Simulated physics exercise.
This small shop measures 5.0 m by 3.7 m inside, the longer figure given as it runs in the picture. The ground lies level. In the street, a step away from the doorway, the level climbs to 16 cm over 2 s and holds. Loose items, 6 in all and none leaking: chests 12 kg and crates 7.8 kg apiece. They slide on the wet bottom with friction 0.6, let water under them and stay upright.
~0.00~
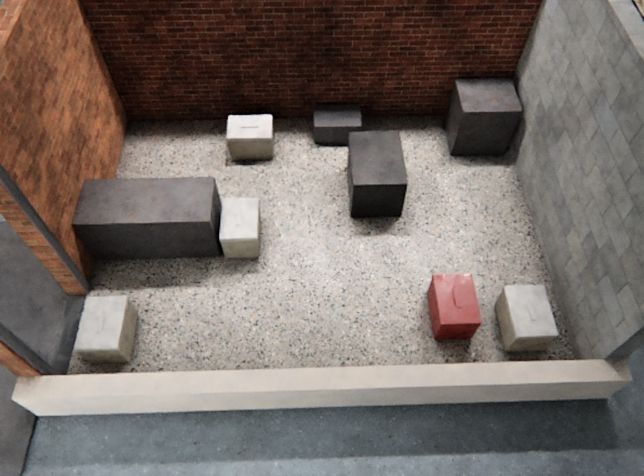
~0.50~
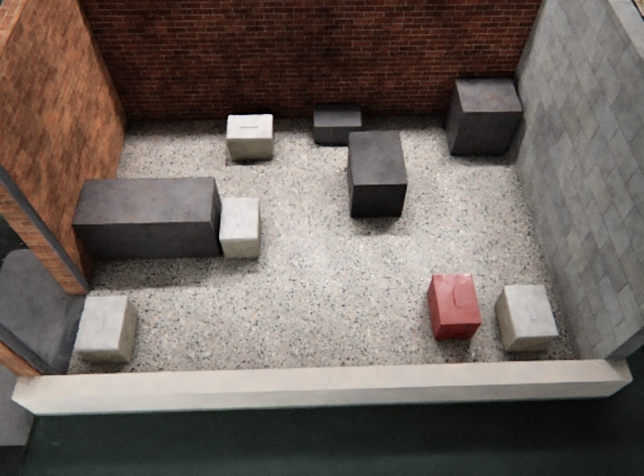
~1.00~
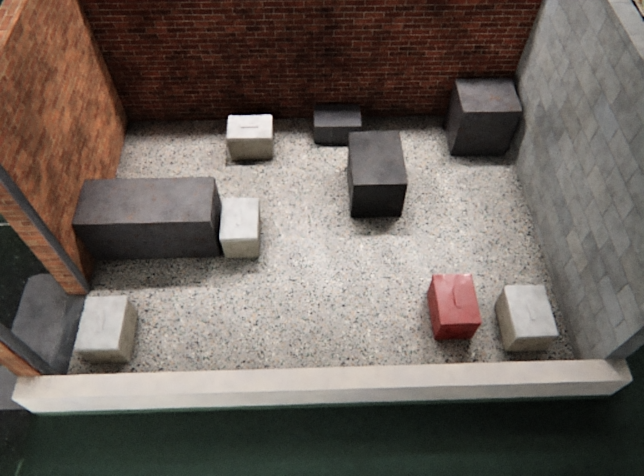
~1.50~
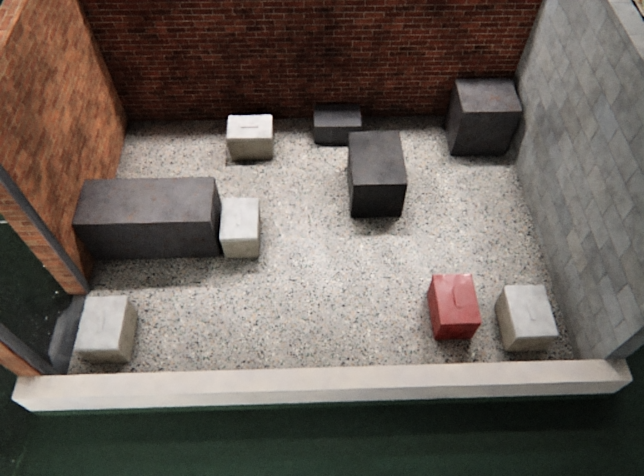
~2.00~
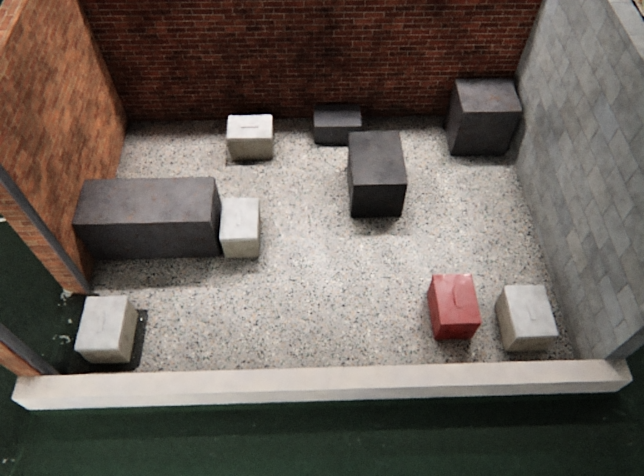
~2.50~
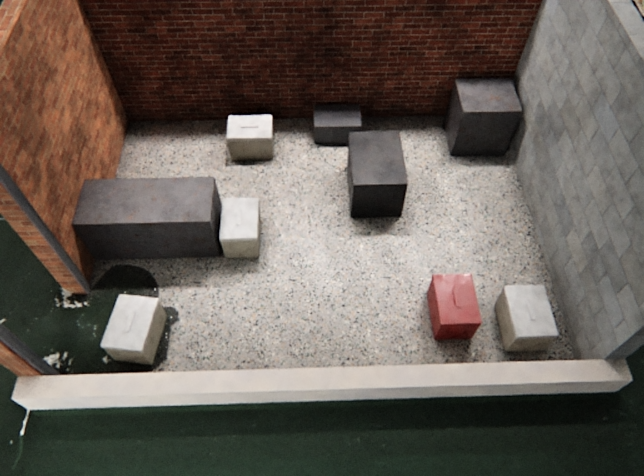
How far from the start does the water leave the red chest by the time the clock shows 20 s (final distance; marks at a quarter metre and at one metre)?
The red chest gets carried off.
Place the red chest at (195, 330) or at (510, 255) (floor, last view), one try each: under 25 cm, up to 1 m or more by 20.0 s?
In that order: It ends far away; it gets carried off.
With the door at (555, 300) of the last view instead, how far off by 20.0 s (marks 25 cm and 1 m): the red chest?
Then the red chest gets carried off.
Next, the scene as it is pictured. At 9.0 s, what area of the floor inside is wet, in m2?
Roughly 13 m2.
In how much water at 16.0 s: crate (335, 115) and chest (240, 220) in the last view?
Roughly 5 and 5 cm.
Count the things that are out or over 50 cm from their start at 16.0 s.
By then 4.
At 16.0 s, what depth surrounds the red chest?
About 10 cm.
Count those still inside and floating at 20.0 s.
At that moment 6.
After 4.0 s the red chest is near (457, 298), 0.0 m from its start, aground; 0 afloat.
After 9.0 s the red chest is near (503, 283), 0.5 m from its start, afloat; 3 afloat.
After 16.0 s the red chest is near (443, 147), 2.0 m from its start, afloat; 4 afloat.
After 20.0 s the red chest is near (238, 121), 3.4 m from its start, afloat; 6 afloat.
